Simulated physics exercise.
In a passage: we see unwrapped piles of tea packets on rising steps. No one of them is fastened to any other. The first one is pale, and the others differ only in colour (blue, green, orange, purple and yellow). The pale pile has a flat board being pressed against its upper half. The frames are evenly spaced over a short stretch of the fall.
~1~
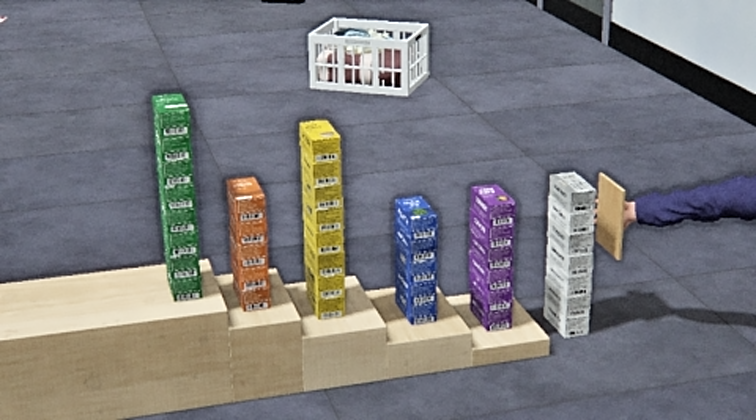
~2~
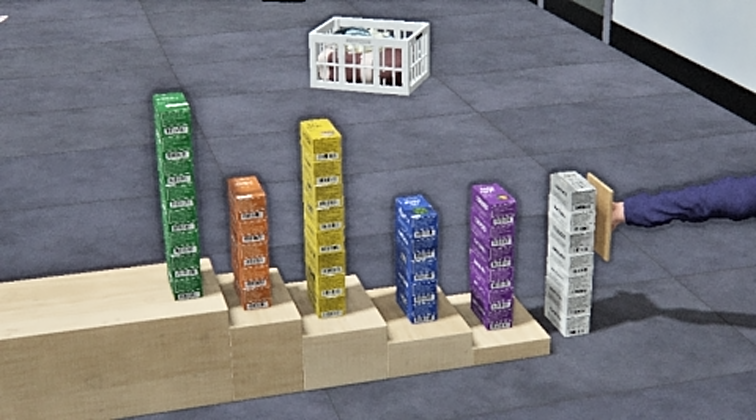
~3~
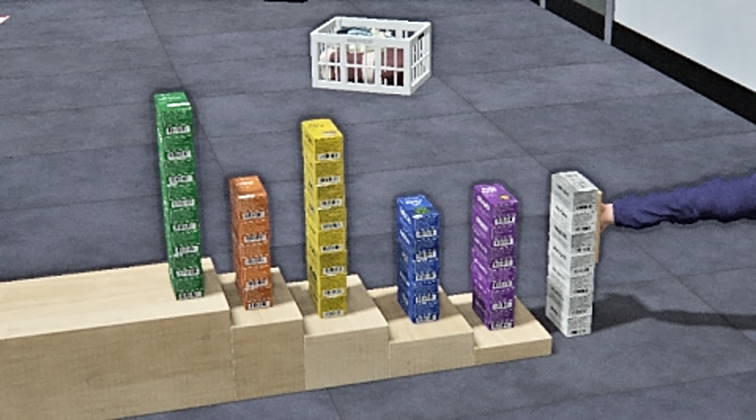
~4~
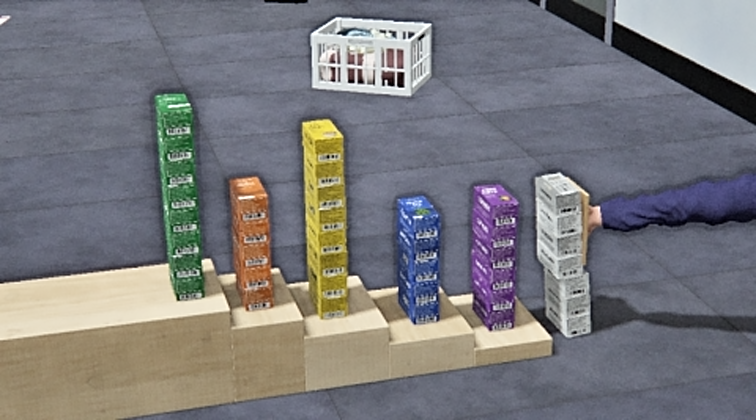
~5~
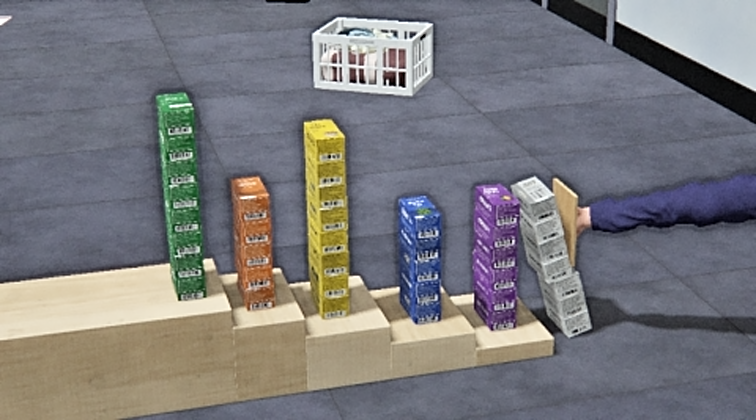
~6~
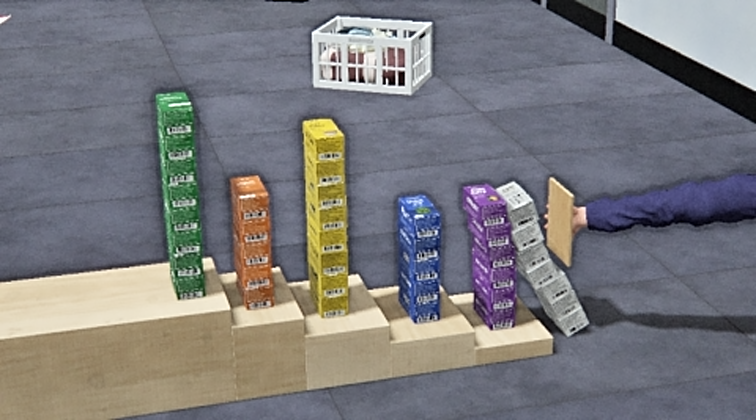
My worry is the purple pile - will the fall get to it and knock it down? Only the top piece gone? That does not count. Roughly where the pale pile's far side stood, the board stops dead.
Yes, it comes down.
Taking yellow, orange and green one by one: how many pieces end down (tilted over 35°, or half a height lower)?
The tally reads yellow 8, then orange 4, then green 8.
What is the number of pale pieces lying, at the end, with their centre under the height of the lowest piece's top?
Tally at the end: 1.
Shortly afterwards, 7 of the pale pile down; 3 of the 6 purple packets down (3 of 32 in all colours); top purple packet tilted clearly, a little lower; top blue packet tilted a little.
Next, 7 of the pale pile down; 6 of the 6 purple packets down (12 of 32 in all colours); top purple packet tilted well over, some two heights lower; top yellow packet tilted well over, about its own height lower.
Some moments later, 7 of the pale pile down; 6 of the 6 purple packets down (30 of 32 in all colours); top purple packet tilted well over, some two heights lower; top yellow packet on its side.
In the end, 7 of the pale pile down; 6 of the 6 purple packets down (30 of 32 in all colours); top purple packet tilted well over, some two heights lower; top yellow packet on its side. From the last view, middles, top purple packet near (363, 258), top yellow packet near (78, 261).
